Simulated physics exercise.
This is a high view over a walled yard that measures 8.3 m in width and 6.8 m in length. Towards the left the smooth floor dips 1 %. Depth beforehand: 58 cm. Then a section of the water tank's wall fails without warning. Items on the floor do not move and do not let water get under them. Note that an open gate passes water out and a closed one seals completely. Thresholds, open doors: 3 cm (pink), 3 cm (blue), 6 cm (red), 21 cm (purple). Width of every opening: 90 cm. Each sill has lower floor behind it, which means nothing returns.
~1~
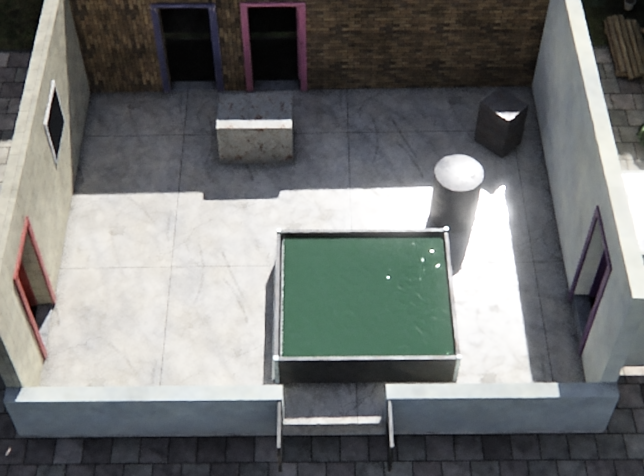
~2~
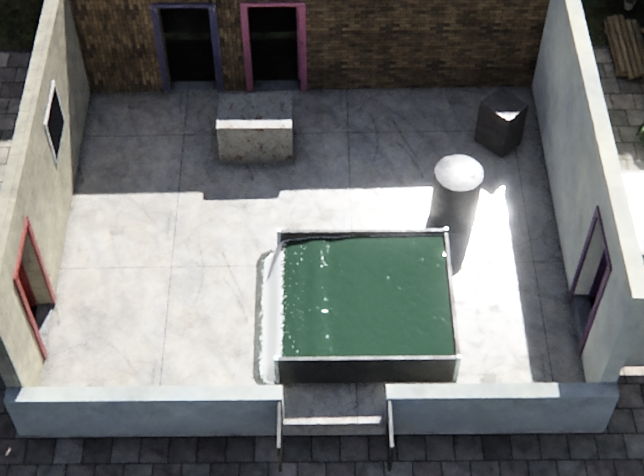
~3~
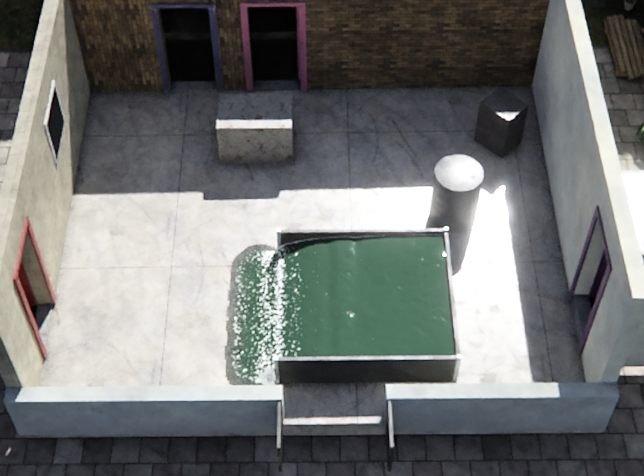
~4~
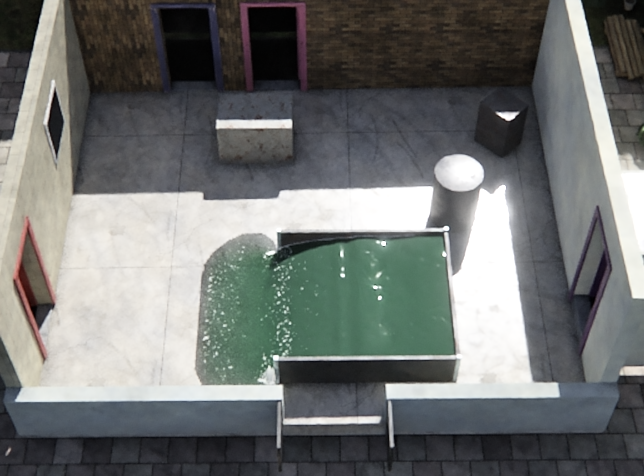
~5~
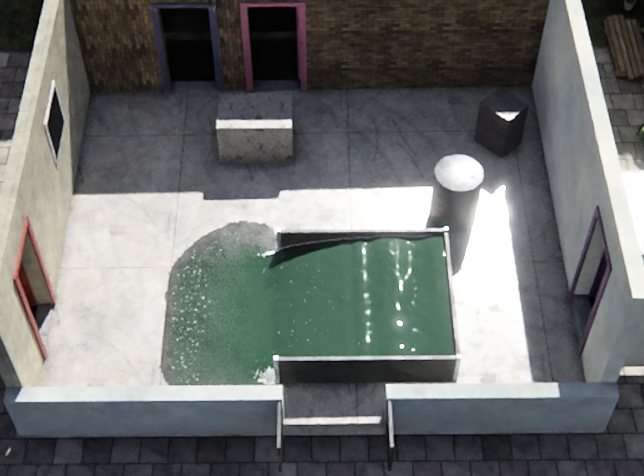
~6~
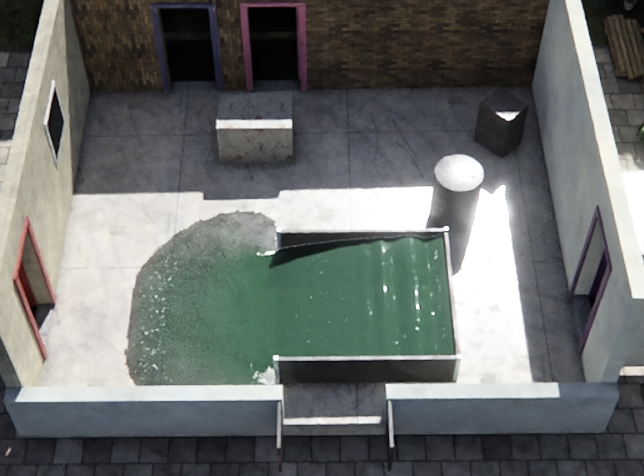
Green water poured out of the open left side of a tank in a walled yard, first as a thin strip, then spreading across the pale floor in a widening, rounded, foamy-edged sheet.
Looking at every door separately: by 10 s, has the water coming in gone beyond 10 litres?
Outcome: Watch the pink door: It will outstrip the limit. Watch the blue door: It will outstrip the limit. Watch the red door: It will outstrip the limit. Watch the purple door: It will not outstrip the limit.
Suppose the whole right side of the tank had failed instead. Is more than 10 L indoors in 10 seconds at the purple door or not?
Then: Purple beyond it.
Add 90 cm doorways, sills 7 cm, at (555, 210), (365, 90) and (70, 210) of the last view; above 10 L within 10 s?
Well, the first is on the low side, the second is on the low side, and the third is on the high side.
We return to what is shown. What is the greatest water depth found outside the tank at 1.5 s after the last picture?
About 43 cm.
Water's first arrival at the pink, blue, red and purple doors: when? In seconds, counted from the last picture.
Arrival: Pink 3.8 s, blue 3.0 s, red 0.4 s, purple not in the 10 s.
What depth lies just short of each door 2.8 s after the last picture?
In centimetres, the pink door has 0, the blue door 0, the red door 30 and the purple door 0.
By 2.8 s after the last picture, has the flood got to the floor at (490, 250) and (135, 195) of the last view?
Untouched, soaked.
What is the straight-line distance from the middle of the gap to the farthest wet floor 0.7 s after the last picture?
About 4.0 m.
Then, 0.7 s after the last picture water covers 30 % of the floor and is deepest (27 cm) near (56, 295); pink door not reached, blue door not reached, red door 12 cm at the sill, 23 L in, purple door not reached.
Then, 1.5 s after the last picture water covers 35 % of the floor and is deepest (43 cm) near (63, 392); pink door not reached, blue door not reached, red door 27 cm at the sill, 150 L in, purple door not reached.
Then, 2.8 s after the last picture water covers 40 % of the floor and is deepest (34 cm) near (39, 392); pink door not reached, blue door not reached, red door 30 cm at the sill, 407 L in, purple door not reached.
Then, 5.3 s after the last picture water covers 50 % of the floor and is deepest (22 cm) near (89, 106); pink door 6 cm at the sill, 0 L in, blue door 12 cm at the sill, 44 L in, red door 16 cm at the sill, 636 L in, purple door not reached.
Then, 9.3 s after the last picture water covers 85 % of the floor and is deepest (14 cm) near (70, 218); pink door 6 cm at the sill, 30 L in, blue door 11 cm at the sill, 209 L in, red door 9 cm at the sill, 707 L in, purple door not reached.
